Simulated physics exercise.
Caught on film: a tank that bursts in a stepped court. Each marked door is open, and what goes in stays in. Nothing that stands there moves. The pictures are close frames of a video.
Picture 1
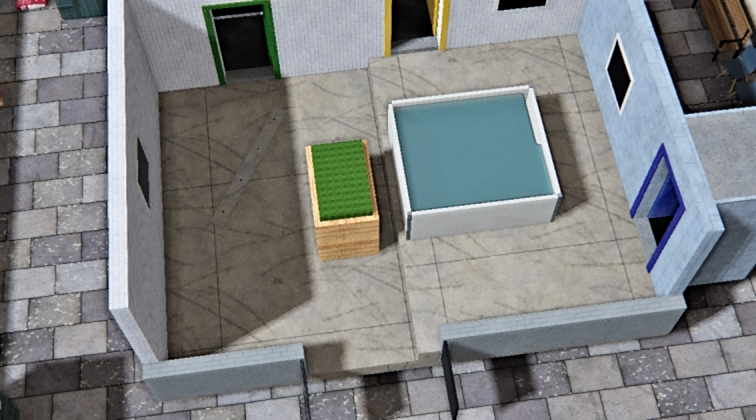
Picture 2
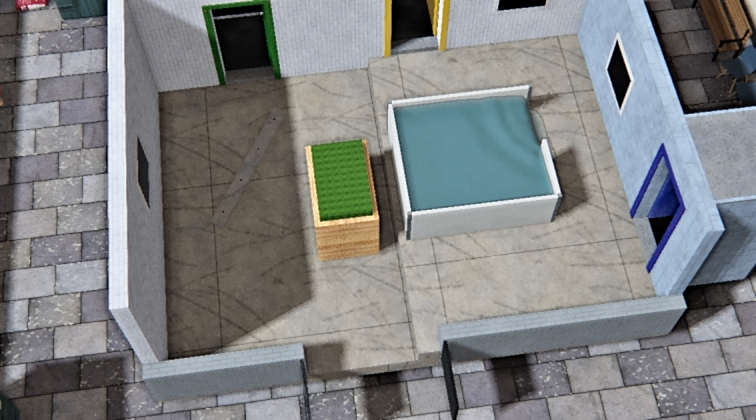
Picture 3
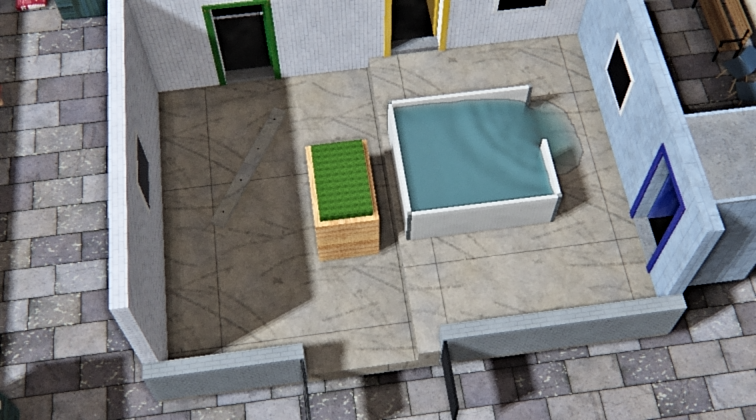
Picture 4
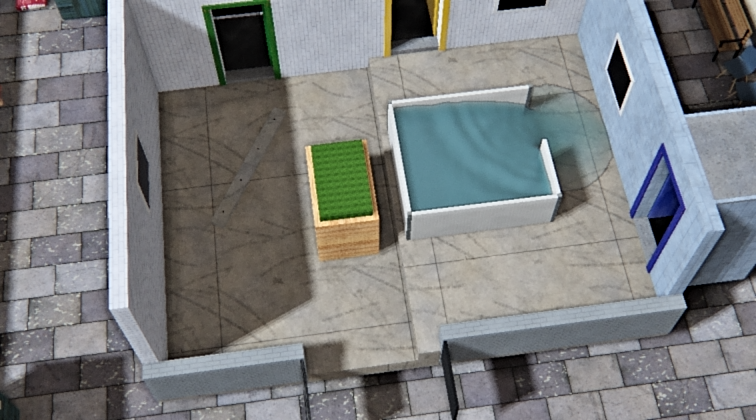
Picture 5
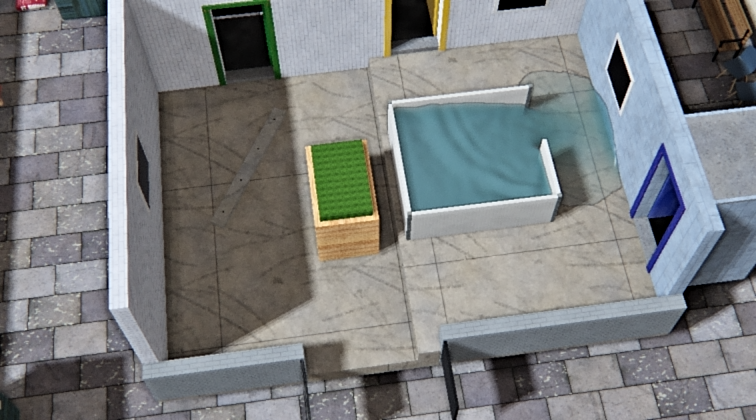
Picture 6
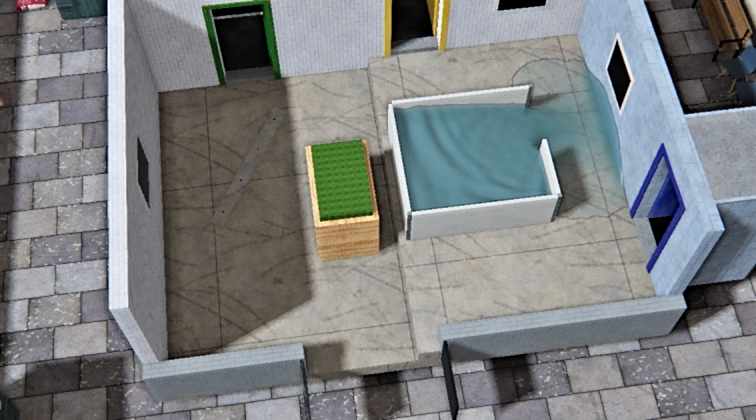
In a walled stone court, a white open tank of still blue-green water sits beside a wooden box with a green top. The tank's right side opens and water pours through the gap, fanning across the floor to the pale blue wall, then spreading along it toward the back as ripples cross the tank.
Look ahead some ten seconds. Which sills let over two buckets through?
In the end: The green door stays under that; the blue door takes more than that; the yellow door stays under that.
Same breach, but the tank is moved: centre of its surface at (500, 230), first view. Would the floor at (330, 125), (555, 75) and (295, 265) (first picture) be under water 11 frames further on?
One after the other: Not flooded, under water, no water.
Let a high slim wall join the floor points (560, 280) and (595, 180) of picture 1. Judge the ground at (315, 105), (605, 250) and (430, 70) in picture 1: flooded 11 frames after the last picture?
In turn: Not flooded, under water, wet.
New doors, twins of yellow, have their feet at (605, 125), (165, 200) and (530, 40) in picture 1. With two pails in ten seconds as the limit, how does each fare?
In that order: Is over, keeps below it, floods.
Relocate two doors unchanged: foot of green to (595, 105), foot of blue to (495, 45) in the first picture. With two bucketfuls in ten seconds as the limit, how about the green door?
One by one: Green door lets more in.
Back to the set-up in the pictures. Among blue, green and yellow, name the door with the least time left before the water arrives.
First comes the one in blue.
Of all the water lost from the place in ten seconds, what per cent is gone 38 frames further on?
Roughly 35 per cent.
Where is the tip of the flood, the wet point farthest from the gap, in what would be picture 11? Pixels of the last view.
Roughly at (654, 296).
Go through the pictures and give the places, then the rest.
In the first picture, still water in the open tank at (472, 150).
In the second picture, the front is at a hidden place, out from the gap at (531, 133).
In the third picture, water pours out at (531, 134) and has run to (574, 161).
In the fourth picture, water pours out at (531, 134) and has run to (610, 151).
In the fifth picture, the front is at (590, 84), out from the gap at (531, 134).
In the sixth picture, water pours out at (531, 134) and has run to (584, 65).
A moment on, water covers 15 % of the floor; the green door not reached, the blue door wet at the sill, nothing in, the yellow door not reached.
Next, water covers 25 % of the floor; the green door not reached, the blue door under two buckets in, the yellow door wet at the sill, nothing in.
Then, water covers 50 % of the floor; the green door wet at the sill, nothing in, the blue door under two buckets in, the yellow door wet at the sill, nothing in.
Later, water covers 95 % of the floor; the green door wet at the sill, nothing in, the blue door over two buckets in, the yellow door wet at the sill, nothing in.
In the end, water covers 95 % of the floor; the green door under two buckets in, the blue door over two buckets in, the yellow door wet at the sill, nothing in.
